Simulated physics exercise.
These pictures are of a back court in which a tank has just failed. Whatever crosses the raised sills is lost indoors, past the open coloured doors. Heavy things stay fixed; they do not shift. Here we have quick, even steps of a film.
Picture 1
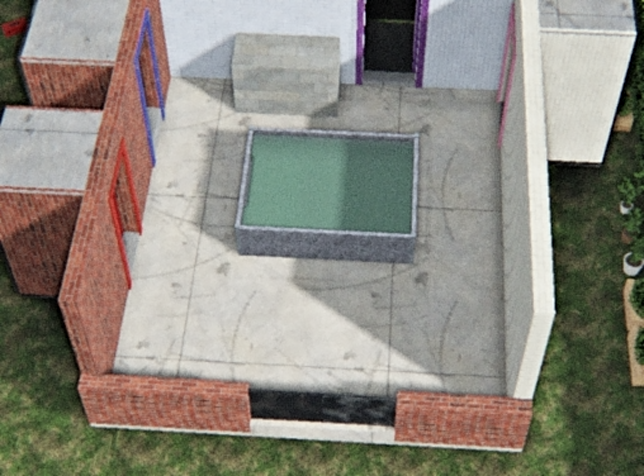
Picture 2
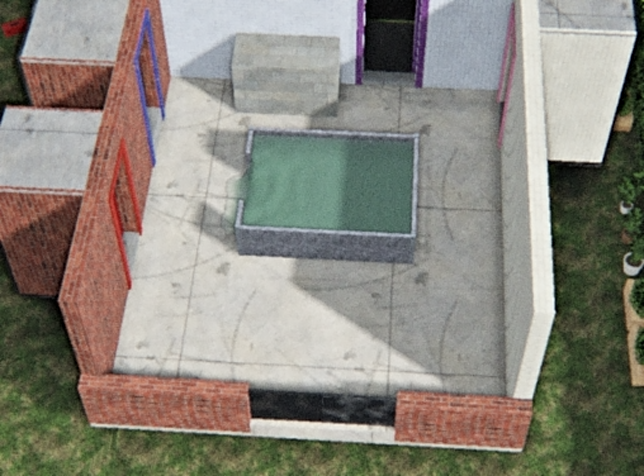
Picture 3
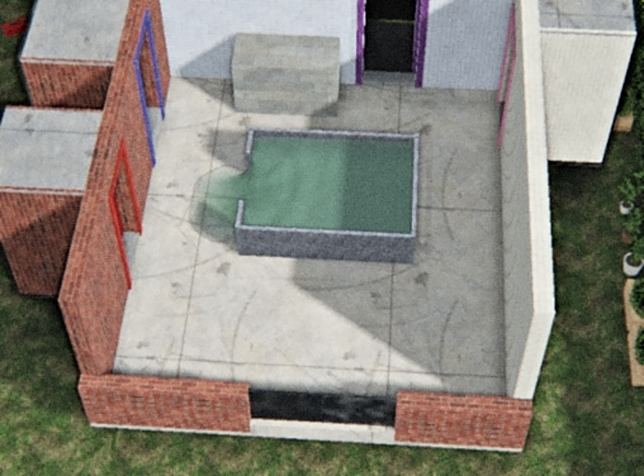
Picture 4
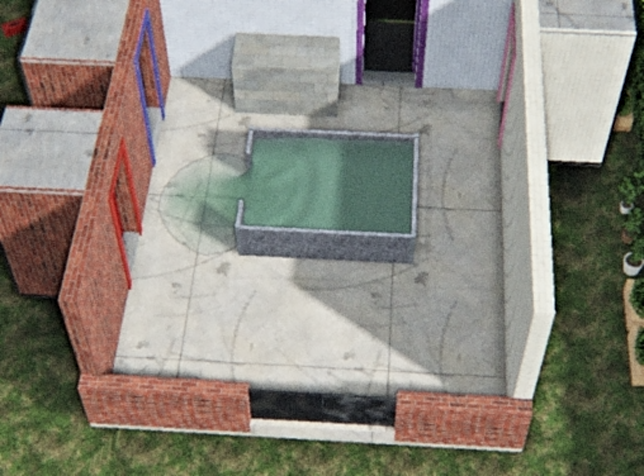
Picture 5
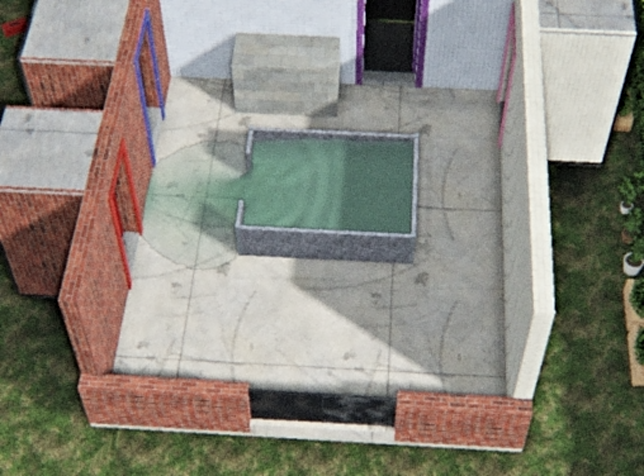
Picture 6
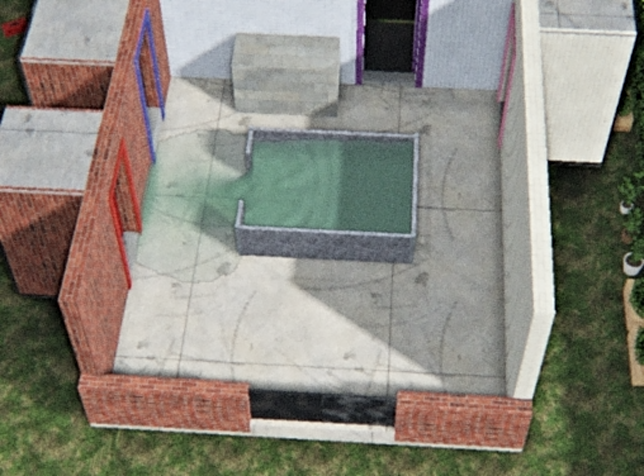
Green water in a raised, open tank sits still in a walled court, then begins pouring out through a gap in the tank's left side. It fans across the pale concrete in a widening, thinning sheet, spreading leftward to the brick wall near the red-framed doorway while ripples curve across the tank.
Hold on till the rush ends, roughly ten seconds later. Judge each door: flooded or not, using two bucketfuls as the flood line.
The red door is flooded. The blue door is not flooded. The purple door is not flooded. The pink door is flooded.
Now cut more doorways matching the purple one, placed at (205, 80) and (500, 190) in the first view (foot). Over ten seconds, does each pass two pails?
In order: Tops the limit, stays within it.
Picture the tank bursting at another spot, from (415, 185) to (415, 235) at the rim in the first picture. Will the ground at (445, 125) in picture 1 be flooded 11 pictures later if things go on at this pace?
At that place: Under water.
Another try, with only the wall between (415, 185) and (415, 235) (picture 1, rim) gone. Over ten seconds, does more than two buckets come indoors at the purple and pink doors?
Purple: Over the line; pink: Over the line.
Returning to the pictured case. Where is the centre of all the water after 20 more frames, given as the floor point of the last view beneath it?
My guess is about (265, 209).
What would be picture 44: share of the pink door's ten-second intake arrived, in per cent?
Roughly 0 %.
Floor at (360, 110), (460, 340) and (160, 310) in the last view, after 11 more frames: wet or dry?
Result, in that order: Not wetted / not wetted / wetted.
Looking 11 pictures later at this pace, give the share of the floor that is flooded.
Some 25 per cent.
A moment on, water covers 15 % of the floor; the red door under two buckets in, the blue door wet at the sill, nothing in, the purple door not reached, the pink door not reached.
Next, water covers 25 % of the floor; the red door over two buckets in, the blue door wet at the sill, nothing in, the purple door not reached, the pink door not reached.
Then, water covers 40 % of the floor; the red door far over two buckets in, the blue door wet at the sill, nothing in, the purple door not reached, the pink door not reached.
Later, water covers 75 % of the floor; the red door far over two buckets in, the blue door wet at the sill, nothing in, the purple door not reached, the pink door not reached.
In the end, water covers 100 % of the floor; the red door far over two buckets in, the blue door wet at the sill, nothing in, the purple door wet at the sill, nothing in, the pink door over two buckets in.
